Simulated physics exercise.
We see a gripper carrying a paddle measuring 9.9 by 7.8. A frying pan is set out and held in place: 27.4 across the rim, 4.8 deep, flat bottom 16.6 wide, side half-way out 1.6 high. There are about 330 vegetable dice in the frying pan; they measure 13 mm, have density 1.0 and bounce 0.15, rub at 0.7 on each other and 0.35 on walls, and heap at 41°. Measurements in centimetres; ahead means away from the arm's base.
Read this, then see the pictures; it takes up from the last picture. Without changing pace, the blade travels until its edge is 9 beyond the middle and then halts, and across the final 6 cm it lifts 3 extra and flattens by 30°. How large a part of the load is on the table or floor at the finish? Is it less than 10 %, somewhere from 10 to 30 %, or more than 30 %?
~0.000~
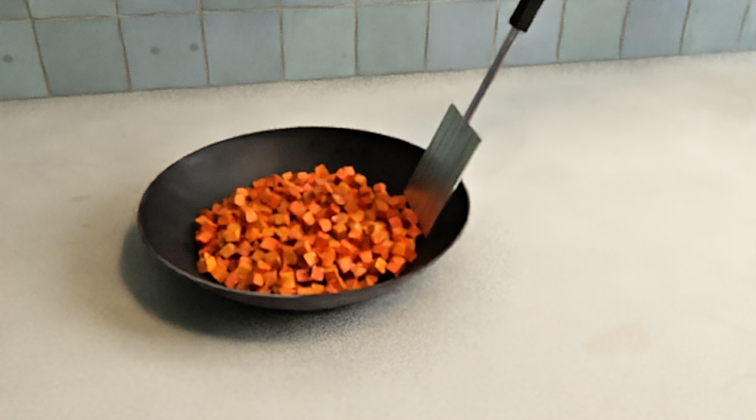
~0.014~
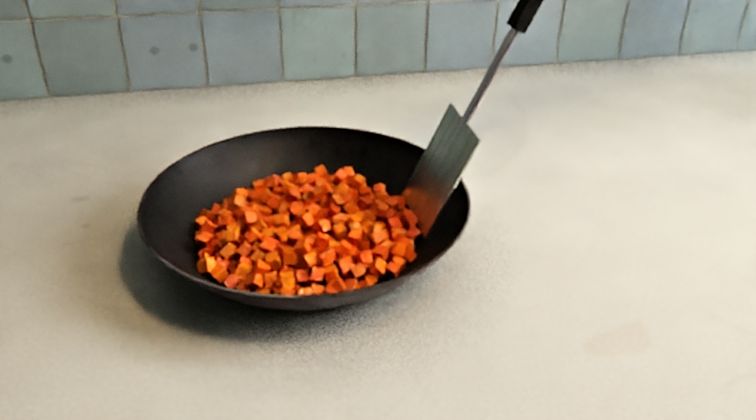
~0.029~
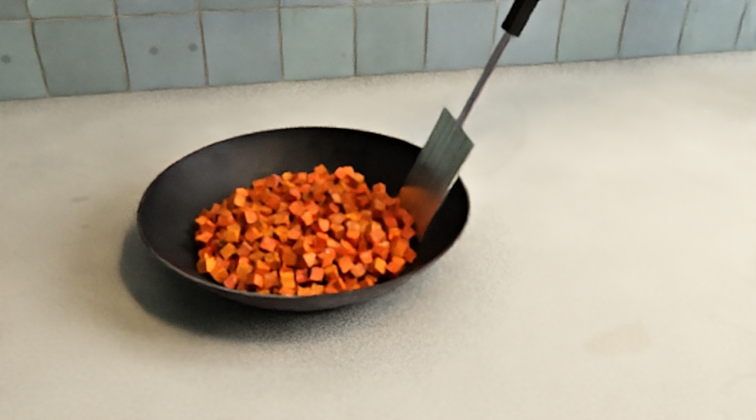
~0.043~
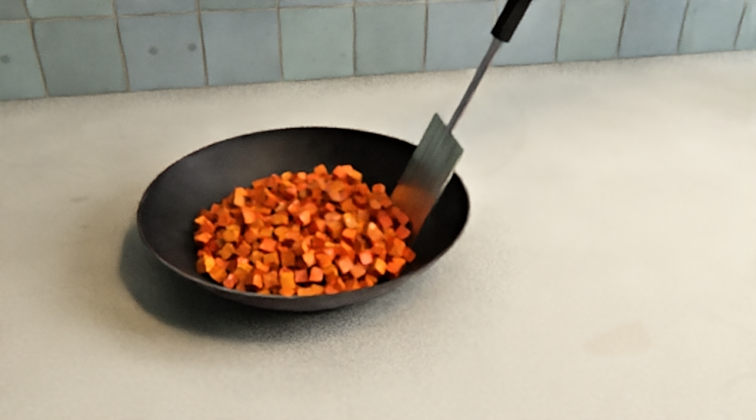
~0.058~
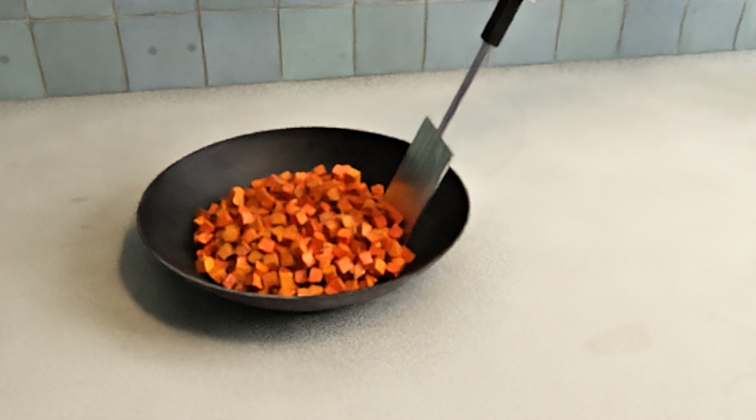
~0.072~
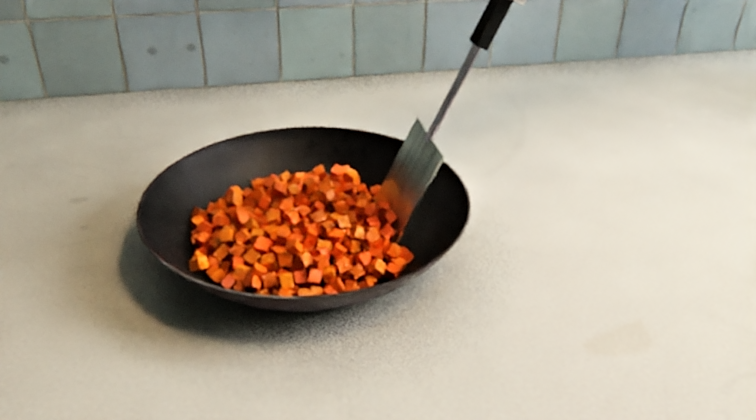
It is from 10 to 30 %.
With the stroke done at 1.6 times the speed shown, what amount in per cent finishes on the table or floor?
Something close to 35 per cent ends up on the table or floor.
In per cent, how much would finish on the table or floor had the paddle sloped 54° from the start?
Roughly 15 per cent.
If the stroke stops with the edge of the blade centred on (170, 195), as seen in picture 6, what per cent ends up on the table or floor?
Roughly 40 per cent.
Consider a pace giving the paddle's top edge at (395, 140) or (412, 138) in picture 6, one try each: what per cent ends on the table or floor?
Some 35 and 30 per cent.
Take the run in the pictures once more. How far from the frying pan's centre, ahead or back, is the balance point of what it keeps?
Roughly 5.0 cm ahead of the centre.
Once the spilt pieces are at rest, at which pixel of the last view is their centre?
Close to (106, 257) in pixels.
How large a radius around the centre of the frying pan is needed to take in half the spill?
18 cm.
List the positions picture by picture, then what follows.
Paddle top edge at (466, 120), sloping 65°; upper third of the load around (306, 222), from x 200 to 415, top at y 170; 326 in the frying pan, in the first frame.
Paddle top edge at (465, 121), sloping 65°; upper third of the load around (305, 222), from x 200 to 415, top at y 170, in the second frame.
Paddle top edge at (460, 124), sloping 65°; upper third of the load around (306, 222), from x 200 to 410, top at y 170, in the third frame.
Paddle top edge at (450, 130), sloping 65°; upper third of the load around (308, 221), from x 200 to 410, top at y 170, in the fourth frame.
Paddle top edge at (440, 134), sloping 65°; upper third of the load around (307, 220), from x 200 to 405, top at y 170, in the fifth frame.
Paddle top edge at (430, 136), sloping 65°; upper third of the load around (303, 223), from x 200 to 405, top at y 170; 326 in the frying pan, in the sixth frame.
After 0.17 s, sloping 65°, highest piece 6 above the table; 326 in the frying pan.
After 0.26 s, sloping 55°, highest piece 8 above the table; 314 in the frying pan, 12 on the blade or in flight.
After 0.51 s, sloping 35°, highest piece 7 above the table; 279 in the frying pan, 45 on the table or floor, 2 on the blade or in flight.
After 1.56 s, sloping 35°, highest piece 7 above the table; 278 in the frying pan, 48 on the table or floor.
At rest, 278 in the frying pan, 48 on the table or floor. That is 15 % on the table or floor.
